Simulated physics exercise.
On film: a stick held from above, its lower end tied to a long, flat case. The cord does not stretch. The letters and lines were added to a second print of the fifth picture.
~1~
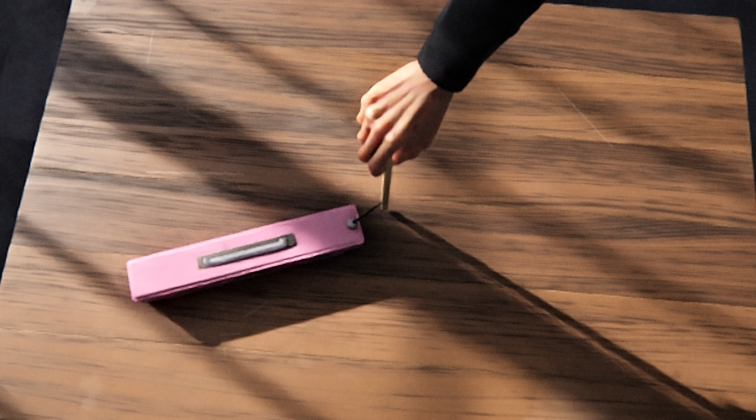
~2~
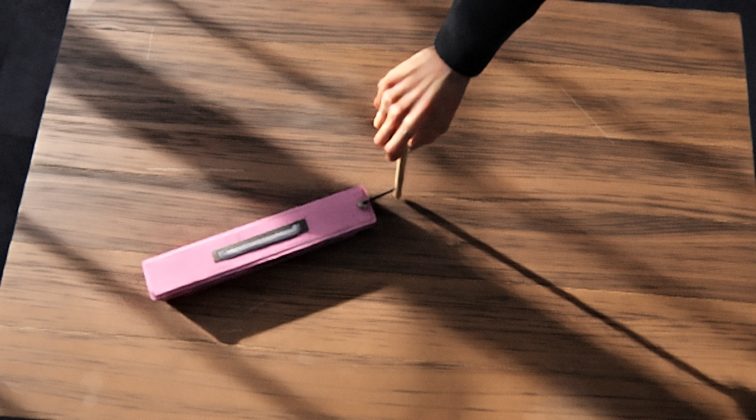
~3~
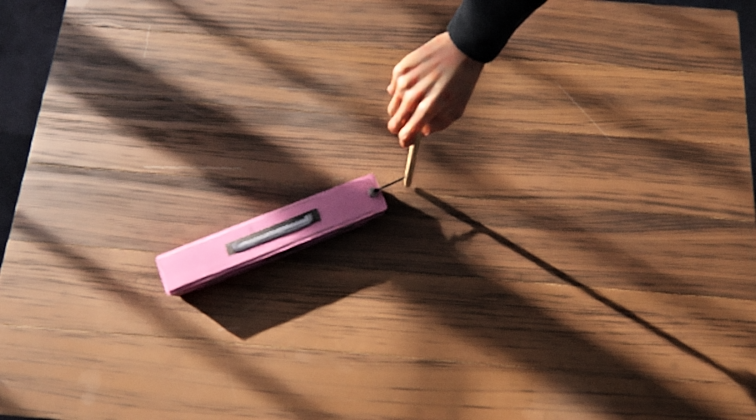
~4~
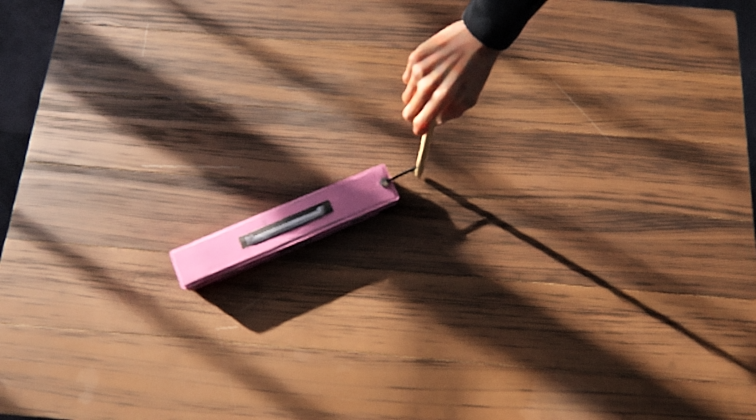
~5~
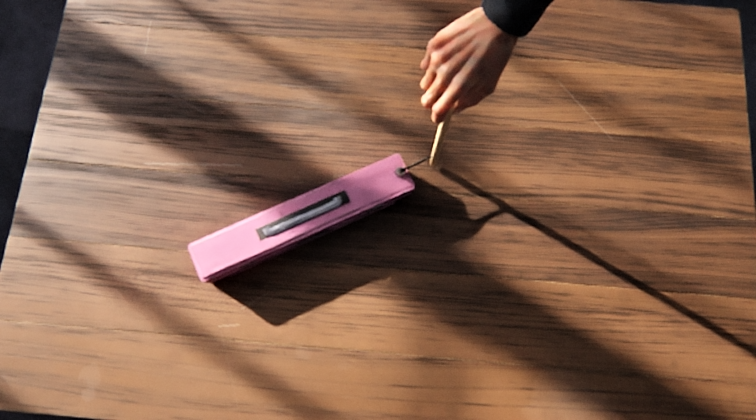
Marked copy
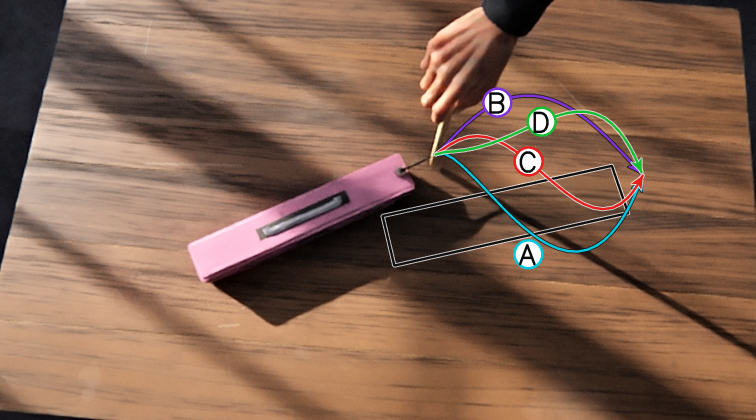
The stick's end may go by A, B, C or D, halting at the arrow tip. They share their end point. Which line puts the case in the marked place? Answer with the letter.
Path A.
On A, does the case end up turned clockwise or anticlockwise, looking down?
It turns clockwise.
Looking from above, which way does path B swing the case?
It turns clockwise.
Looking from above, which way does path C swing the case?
On that path, clockwise.
On the marked copy, A from (435, 155) via (540, 239) to (642, 178); B from (435, 155) via (542, 97) to (641, 173); C from (435, 155) via (544, 174) to (643, 175); D from (435, 155) via (550, 118) to (641, 172); the outline at (506, 215).
Following A. Soon after the start, foot of the stick (510, 216), middle of the case (363, 212).
Later, foot of the stick (601, 242), middle of the case (452, 228).
In the end, foot of the stick (642, 176), middle of the case (506, 215); it lies in the outline.
As for the rest, B leaves its middle at (498, 155); C leaves its middle at (500, 192); D leaves its middle at (500, 159).
